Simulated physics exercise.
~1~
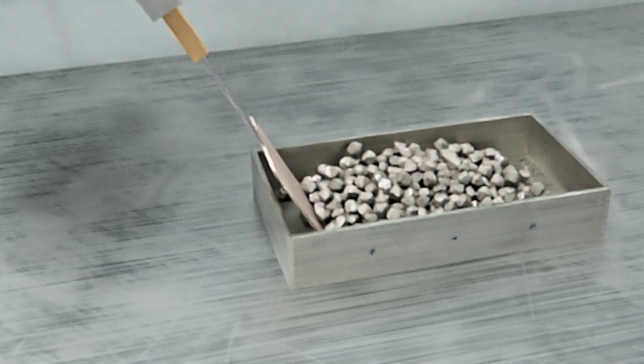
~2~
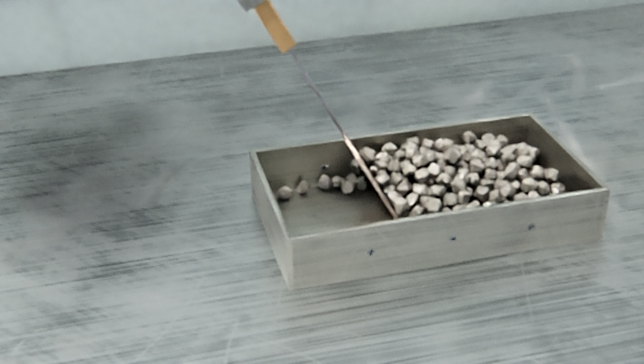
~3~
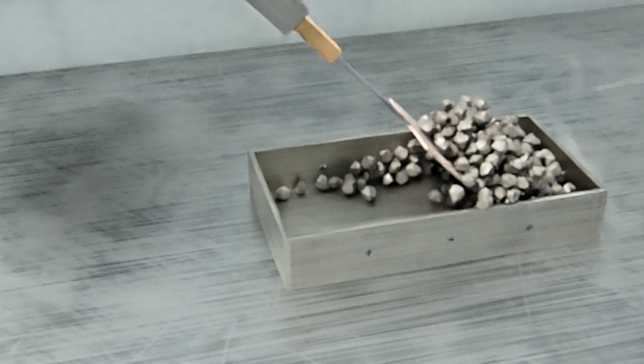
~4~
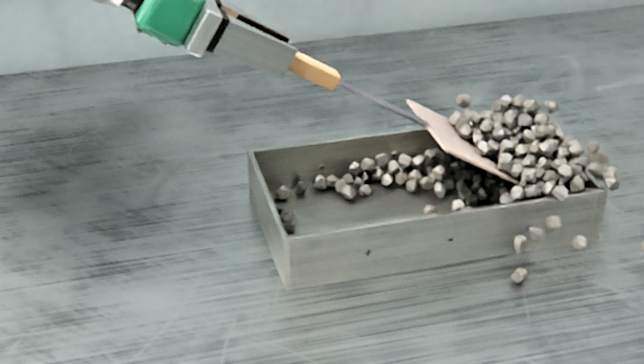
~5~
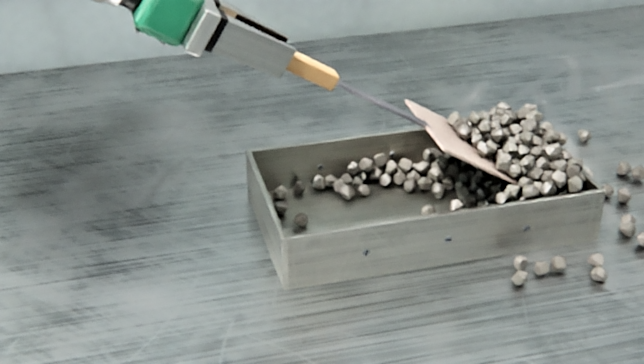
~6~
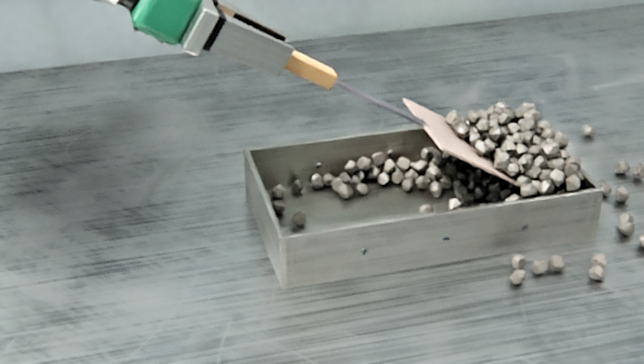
A robot-held turner pushing small grey pebbles rightward along a metal trough, heaping them until some spill over onto the table.
